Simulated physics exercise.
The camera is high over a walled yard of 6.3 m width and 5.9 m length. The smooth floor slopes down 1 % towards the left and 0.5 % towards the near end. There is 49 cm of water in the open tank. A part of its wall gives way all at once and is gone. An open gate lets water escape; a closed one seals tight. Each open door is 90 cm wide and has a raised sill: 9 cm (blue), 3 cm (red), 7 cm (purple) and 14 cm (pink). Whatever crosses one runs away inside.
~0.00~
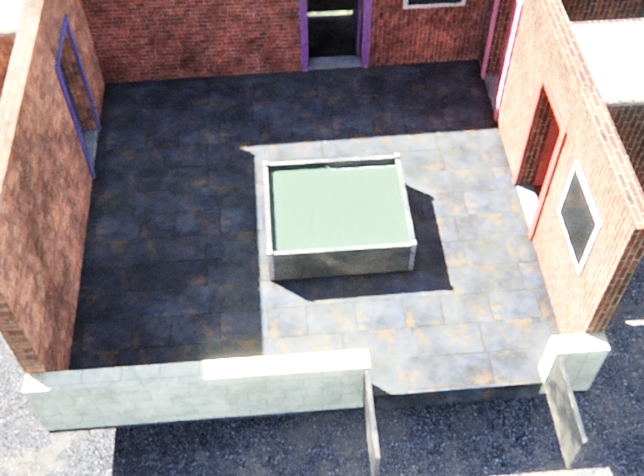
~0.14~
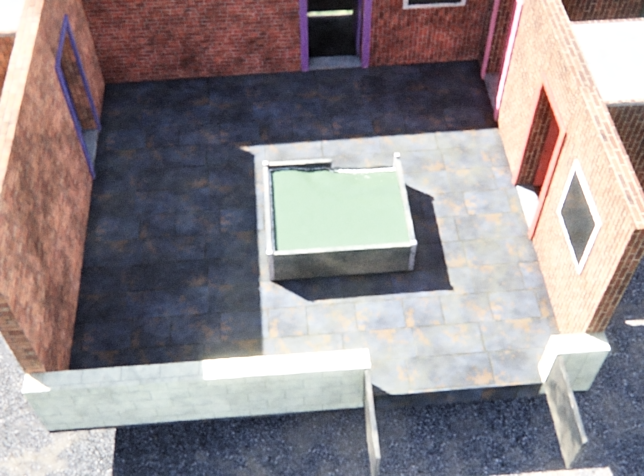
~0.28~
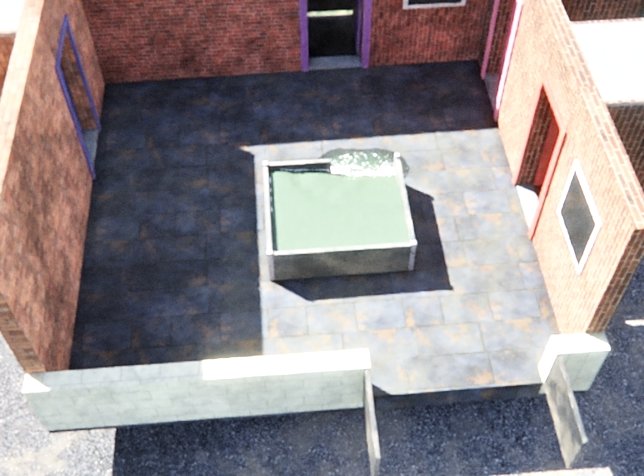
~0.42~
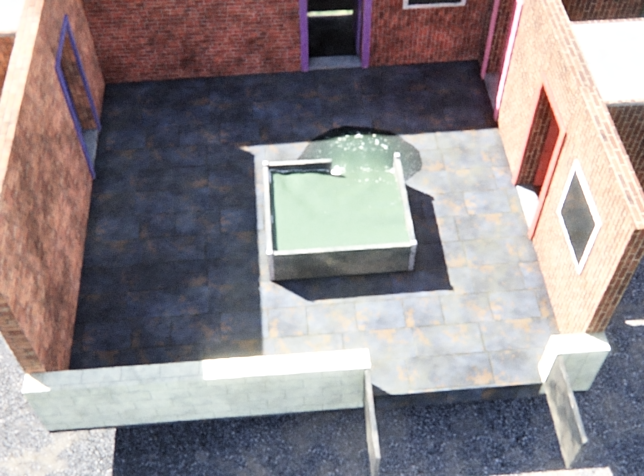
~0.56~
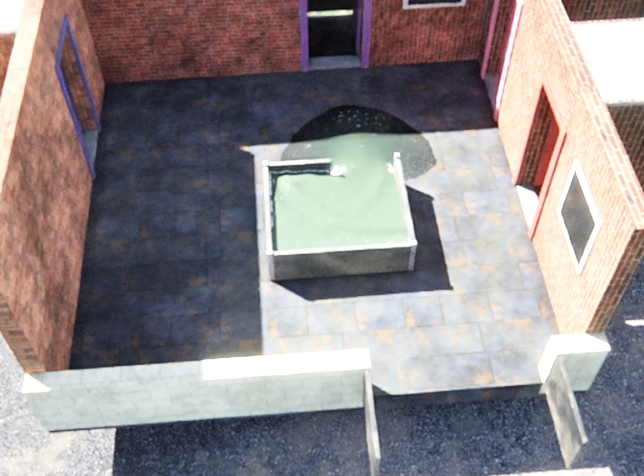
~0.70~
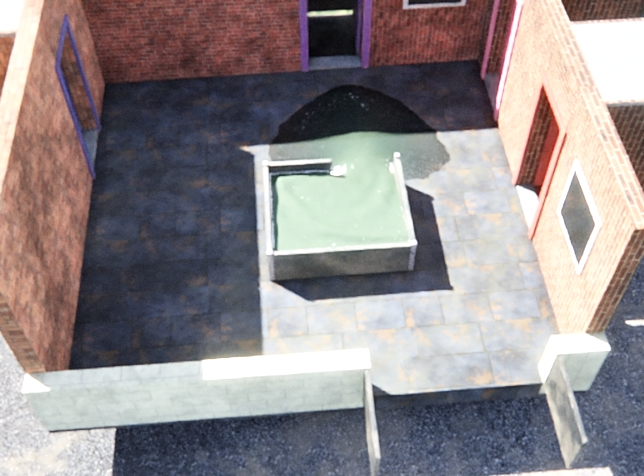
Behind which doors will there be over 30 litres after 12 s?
Door by door: At the blue door it stays under the limit; at the red door it stays under the limit; at the purple door it passes the limit; at the pink door it stays under the limit.
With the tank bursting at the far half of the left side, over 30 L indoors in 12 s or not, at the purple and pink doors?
Against that limit: Purple below, pink under.
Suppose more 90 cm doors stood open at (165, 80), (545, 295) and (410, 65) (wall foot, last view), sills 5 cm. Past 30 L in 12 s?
In that order: Not over, under, above.
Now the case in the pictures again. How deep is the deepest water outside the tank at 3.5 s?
About 16 cm.
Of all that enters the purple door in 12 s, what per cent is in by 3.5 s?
About 80 per cent.
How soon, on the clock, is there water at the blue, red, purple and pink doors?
Blue 3.8 s, red 4.0 s, purple 0.9 s, pink 1.8 s.
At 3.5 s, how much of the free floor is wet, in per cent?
Some 30 per cent of it.
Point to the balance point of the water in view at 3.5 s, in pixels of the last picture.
Around (350, 156).
After 1.4 s water covers 20 % of the floor and is deepest (25 cm) near (367, 175); blue door not reached, red door not reached, purple door 3 cm at the sill, 14 L in, pink door not reached.
After 2.2 s water covers 25 % of the floor and is deepest (30 cm) near (480, 71); blue door not reached, red door not reached, purple door 12 cm at the sill, 65 L in, pink door 10 cm at the sill, 0 L in.
After 3.5 s water covers 30 % of the floor and is deepest (16 cm) near (404, 69); blue door not reached, red door not reached, purple door 13 cm at the sill, 121 L in, pink door 11 cm at the sill, 2 L in.
After 7.0 s water covers 65 % of the floor and is deepest (10 cm) near (103, 103); blue door 8 cm at the sill, 0 L in, red door 3 cm at the sill, 0 L in, purple door 7 cm at the sill, 156 L in, pink door 6 cm at the sill, 2 L in.
After 12.0 s water covers 85 % of the floor and is deepest (8 cm) near (66, 402); blue door 5 cm at the sill, 0 L in, red door 1 cm at the sill, 0 L in, purple door 3 cm at the sill, 156 L in, pink door 2 cm at the sill, 2 L in.
